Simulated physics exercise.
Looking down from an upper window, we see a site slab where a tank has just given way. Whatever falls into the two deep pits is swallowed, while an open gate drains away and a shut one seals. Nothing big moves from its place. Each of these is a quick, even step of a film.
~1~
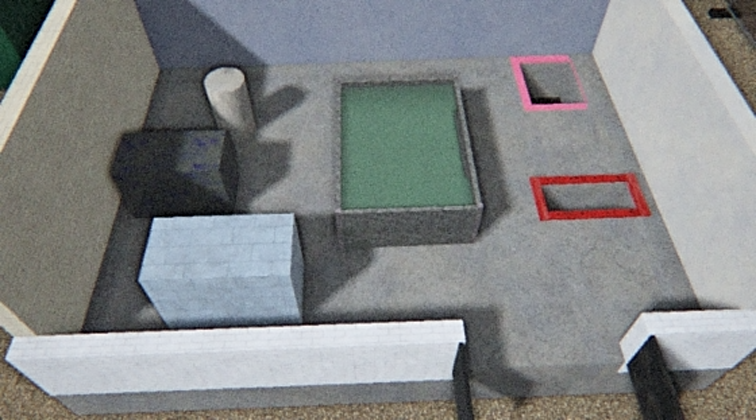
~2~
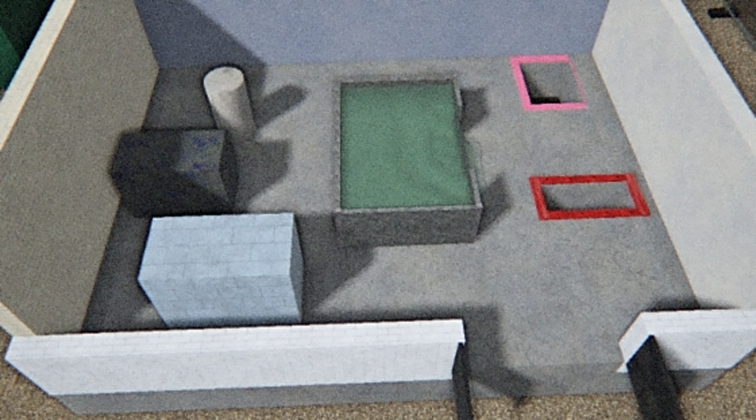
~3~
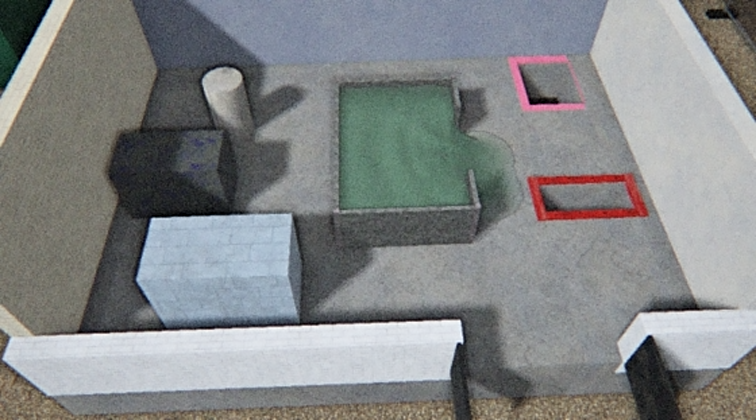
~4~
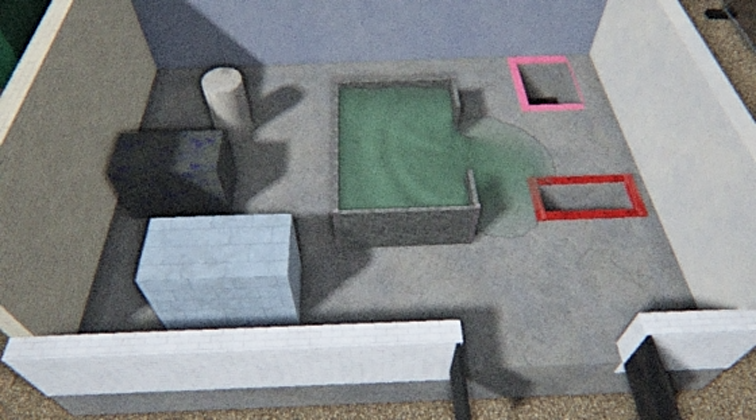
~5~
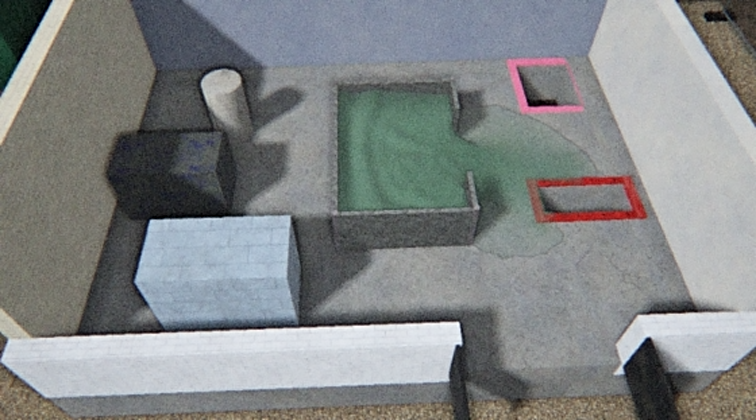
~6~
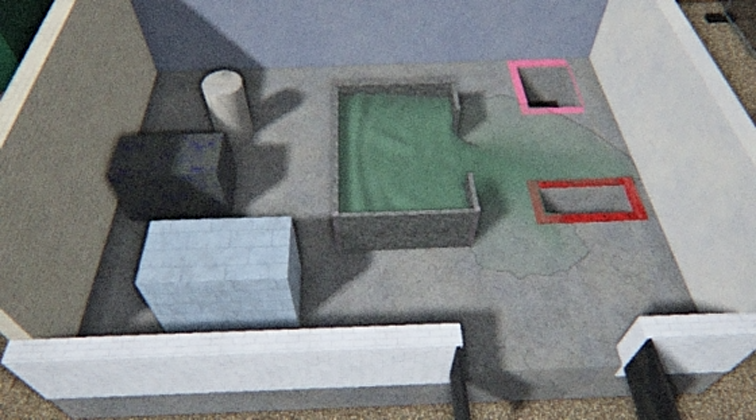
A grey-walled tank of green water sits mid-slab inside a low-walled enclosure, seen from high above. To its left are a dark block, a pale blue block and a light cylinder, while a pink-edged opening and a red-edged one lie to the right. The water is still, then a gap opens in the tank's right side and green water pours out, spreading rightward across the slab around both openings.
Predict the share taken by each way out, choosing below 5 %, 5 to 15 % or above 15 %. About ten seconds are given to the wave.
Outcome: The gate soaks up a medium amount - five to fifteen per cent. The red pit soaks up a great deal - past fifteen per cent. The pink pit soaks up a great deal - past fifteen per cent.
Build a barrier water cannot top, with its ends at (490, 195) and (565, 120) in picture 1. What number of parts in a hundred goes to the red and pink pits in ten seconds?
Parts in a hundred: Red 0, pink 40.
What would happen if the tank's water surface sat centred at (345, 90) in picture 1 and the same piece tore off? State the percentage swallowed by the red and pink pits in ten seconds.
The red pit gets 12 per cent and the pink pit 50 per cent.
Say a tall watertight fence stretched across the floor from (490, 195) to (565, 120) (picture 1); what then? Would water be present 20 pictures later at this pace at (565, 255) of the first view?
Submerged.
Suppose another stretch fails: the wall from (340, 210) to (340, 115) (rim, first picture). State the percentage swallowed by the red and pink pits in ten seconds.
Near enough: Red 2 percent, pink 12 percent.
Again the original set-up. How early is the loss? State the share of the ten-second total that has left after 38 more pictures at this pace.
Estimate: Some 75 %.
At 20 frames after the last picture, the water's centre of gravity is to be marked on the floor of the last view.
Centre of mass: Roughly (483, 181).
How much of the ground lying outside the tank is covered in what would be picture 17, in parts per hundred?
Estimate: Near 30 %.
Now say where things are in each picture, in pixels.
The first picture shows still water in the water tank at (402, 142).
In the second picture, the front is at a hidden place, out from the gap at (460, 160).
In the third picture, the front is at (516, 199), out from the gap at (458, 164).
In the fourth picture, the front is at (540, 150), out from the gap at (457, 164).
In the fifth picture, water pours out at (457, 166) and has run to (589, 166).
In the sixth picture, the front is at (631, 165), out from the gap at (457, 166).
A moment on, water covers 25 % of the floor; the gate 0 %, the red pit 5 %, the pink pit 1 %.
Next, water covers 30 % of the floor; the gate 0 %, the red pit 10 %, the pink pit 5 %.
Then, water covers 35 % of the floor; the gate 1 %, the red pit 15 %, the pink pit 15 %.
Later, water covers 40 % of the floor; the gate 4 %, the red pit 20 %, the pink pit 26 %.
In the end, water covers 45 % of the floor; the gate 8 %, the red pit 22 %, the pink pit 35 %.
